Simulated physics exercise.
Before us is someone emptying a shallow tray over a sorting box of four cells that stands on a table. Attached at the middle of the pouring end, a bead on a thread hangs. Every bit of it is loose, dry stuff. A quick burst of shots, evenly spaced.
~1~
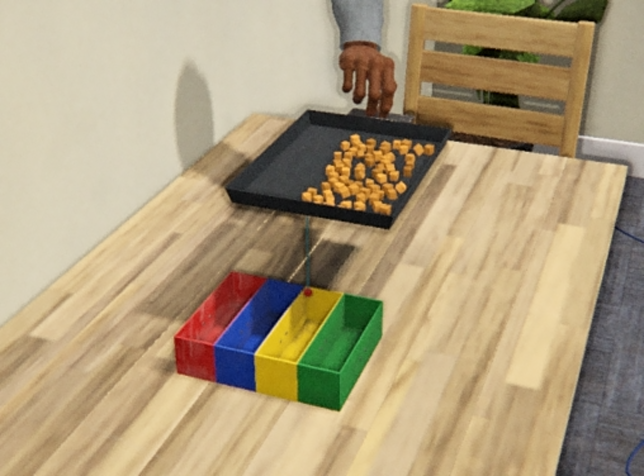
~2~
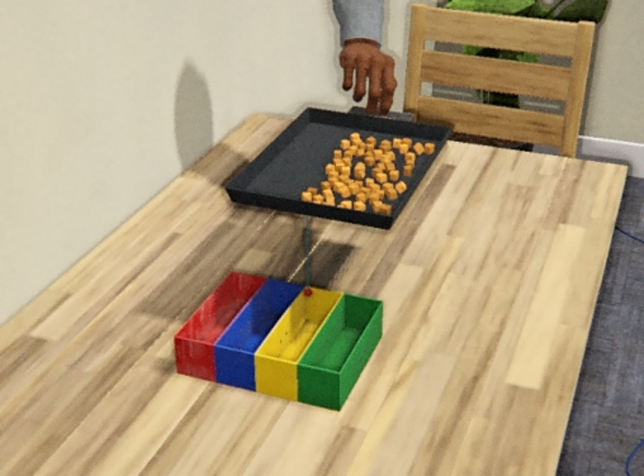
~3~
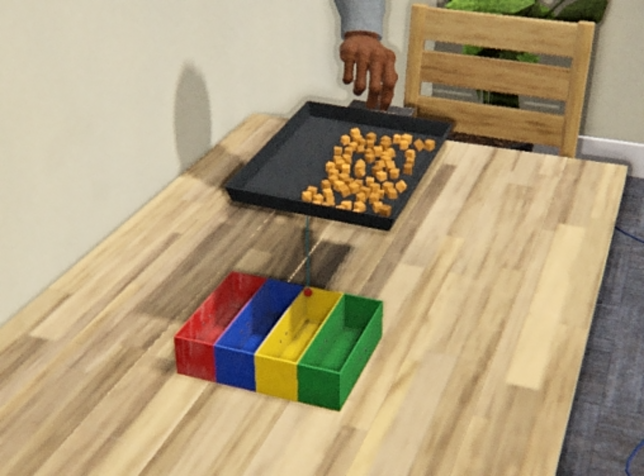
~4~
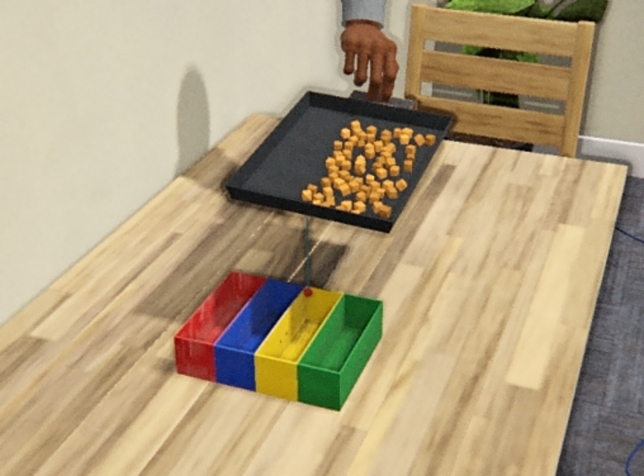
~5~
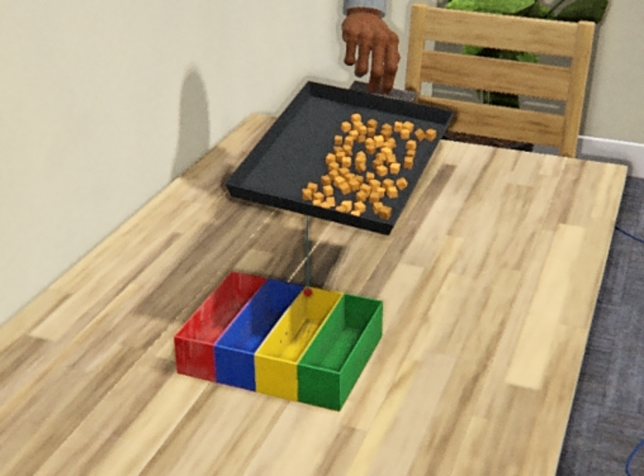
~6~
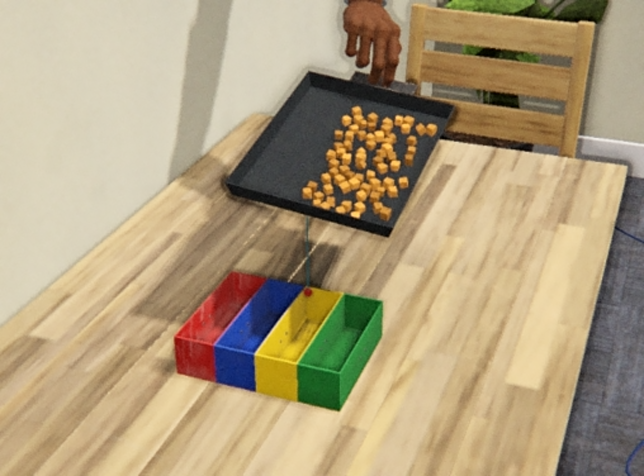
A hand gradually raises the back of a dark tray of orange cubes, tilting it forward.
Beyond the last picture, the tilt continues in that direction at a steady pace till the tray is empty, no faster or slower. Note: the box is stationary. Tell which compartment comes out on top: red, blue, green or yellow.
It is green that comes out on top.
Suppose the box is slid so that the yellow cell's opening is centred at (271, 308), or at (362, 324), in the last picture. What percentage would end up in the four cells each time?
First 0 %, then 90 %.
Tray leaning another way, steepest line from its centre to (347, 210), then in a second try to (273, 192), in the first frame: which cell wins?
Well, with the first heading it's the green cell, and with the second it's the red cell.
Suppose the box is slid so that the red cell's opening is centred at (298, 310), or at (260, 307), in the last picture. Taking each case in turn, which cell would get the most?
Yellow; the green cell.
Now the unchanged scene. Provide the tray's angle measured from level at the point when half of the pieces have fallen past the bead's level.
It is at around 110 degrees by then.
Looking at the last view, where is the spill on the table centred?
Look around (402, 362) in the last picture.
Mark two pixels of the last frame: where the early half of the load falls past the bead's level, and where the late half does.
(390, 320) first, (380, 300) later.
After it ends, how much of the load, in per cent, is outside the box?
About 70 per cent.
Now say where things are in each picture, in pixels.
The first picture shows corners of the pouring end at (231, 186) and (390, 213), level; middle of the load at (360, 172), croutons; bead on its thread at (308, 292); red cell at (195, 356); blue cell at (235, 365); yellow cell at (276, 374); green cell at (319, 384).
The second picture shows corners of the pouring end at (231, 186) and (390, 214), level; middle of the load at (360, 171).
The third picture shows corners of the pouring end at (231, 185) and (390, 215), tipped barely, lowest at the right corner; middle of the load at (360, 169).
The fourth picture shows corners of the pouring end at (231, 183) and (390, 218), tipped a little, lowest at the right corner; middle of the load at (360, 165).
The fifth picture shows corners of the pouring end at (231, 182) and (390, 221), tipped a little, lowest at the right corner; middle of the load at (360, 162).
The sixth picture shows corners of the pouring end at (231, 180) and (390, 223), tipped a little, lowest at the right corner; middle of the load at (361, 159); red cell at (195, 356); blue cell at (235, 365); yellow cell at (276, 374); green cell at (319, 384).
Soon after the last picture, tray tipped steeply; all on the tray.
A little later, tray tipped right over; nearly all on the tray; a stray few falling or outside the box.
Later still, tray tipped past a quarter turn; about a third in the green cell; about two thirds falling or outside the box.
At rest, tray tipped past a quarter turn; about a third in the green cell; none in the yellow cell; none in the blue cell; none in the red cell; about two thirds outside the box.
